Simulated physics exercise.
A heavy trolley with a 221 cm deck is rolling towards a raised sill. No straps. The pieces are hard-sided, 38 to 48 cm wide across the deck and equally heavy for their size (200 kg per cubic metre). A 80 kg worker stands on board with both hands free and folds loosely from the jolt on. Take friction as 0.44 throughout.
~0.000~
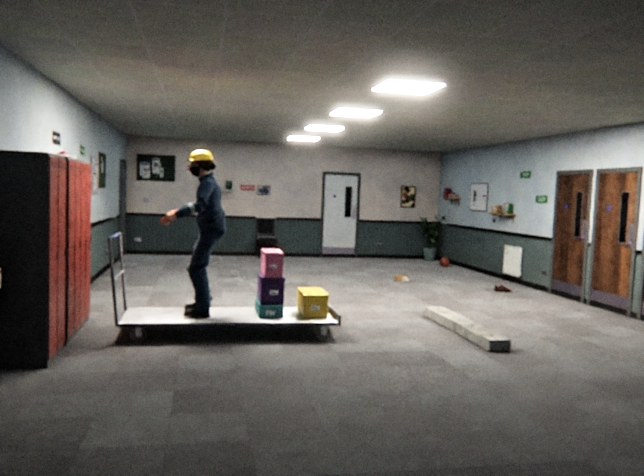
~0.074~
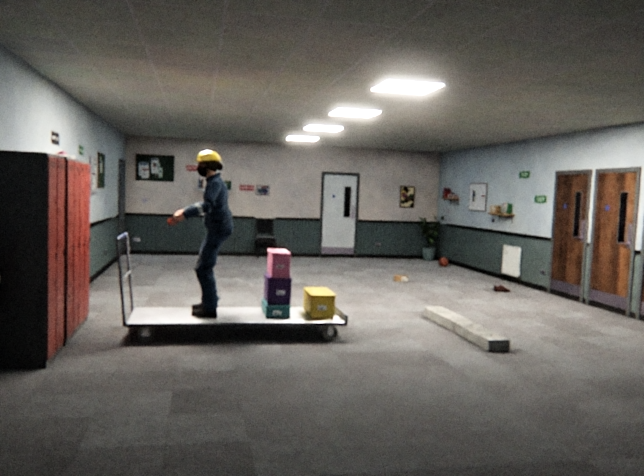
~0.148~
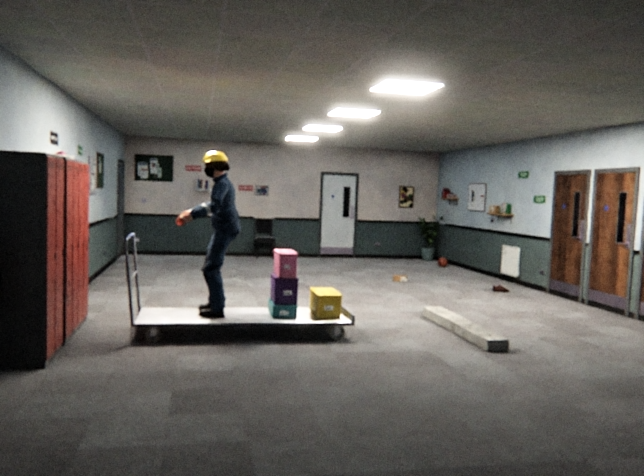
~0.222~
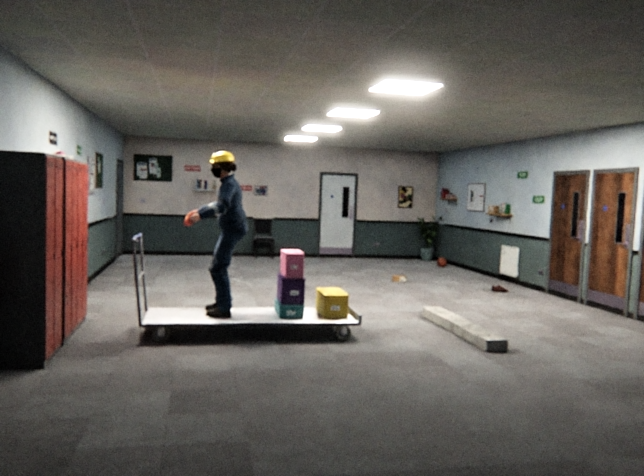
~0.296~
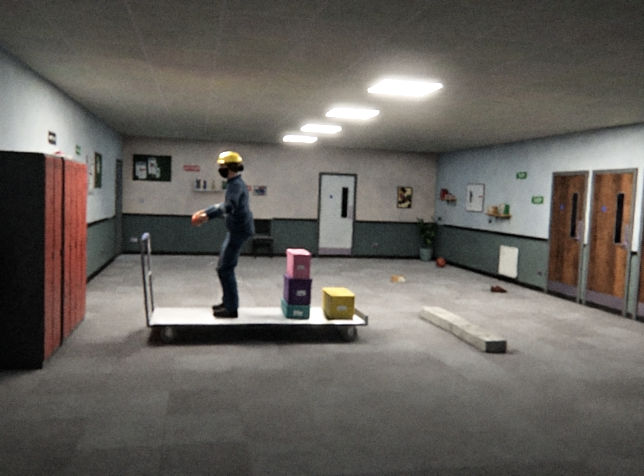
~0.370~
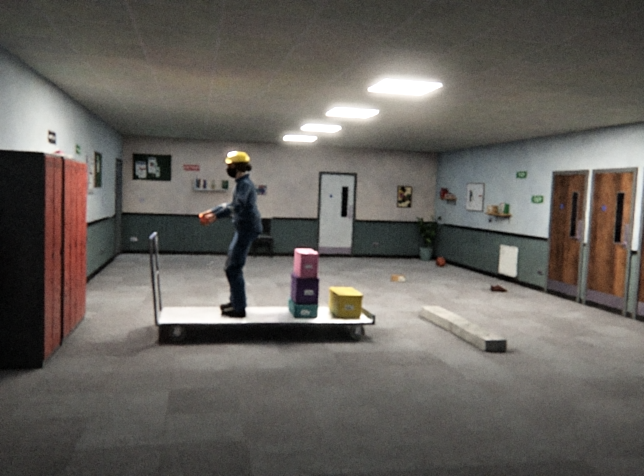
A worker in a yellow hard hat and dark blue overalls stands on a flat trolley in a grey-carpeted room, seen side-on from a steady camera. Pink, purple and teal boxes are stacked ahead of the worker beside a yellow one, with red lockers at left and a pale beam and wooden doors at right. The trolley rolls slowly rightward, carrying worker and boxes together.
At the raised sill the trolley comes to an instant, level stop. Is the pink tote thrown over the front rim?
At this pace the pink tote remains on the deck.
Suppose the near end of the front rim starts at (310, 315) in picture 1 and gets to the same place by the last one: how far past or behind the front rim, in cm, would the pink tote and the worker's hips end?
Then pink 80 past, hips 80 behind.
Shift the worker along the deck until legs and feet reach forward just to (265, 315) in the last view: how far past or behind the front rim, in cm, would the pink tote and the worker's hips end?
Then pink 70 past, hips 90 behind.
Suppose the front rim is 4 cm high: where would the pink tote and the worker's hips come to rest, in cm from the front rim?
Then pink 50 behind, hips 80 behind.
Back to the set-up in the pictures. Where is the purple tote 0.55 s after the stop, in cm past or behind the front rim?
About 45 cm behind the rim.
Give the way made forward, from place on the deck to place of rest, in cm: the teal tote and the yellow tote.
About: Teal 30, yellow 10.
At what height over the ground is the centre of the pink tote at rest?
Some 80 cm up.
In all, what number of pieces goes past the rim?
0 of them.
After 1.36 s the deck stops.
After 1.91 s the pink tote is 47 cm behind the rim, tilted 5°, near (421, 262) in the last picture's view.
After 2.36 s the pink tote is 46 cm behind the rim, tilted 0°, near (422, 264) in the last picture's view.
At rest, 3.3 s, nothing is past the rim; behind it, purple tote, teal tote, pink tote, yellow tote and the worker's hips.
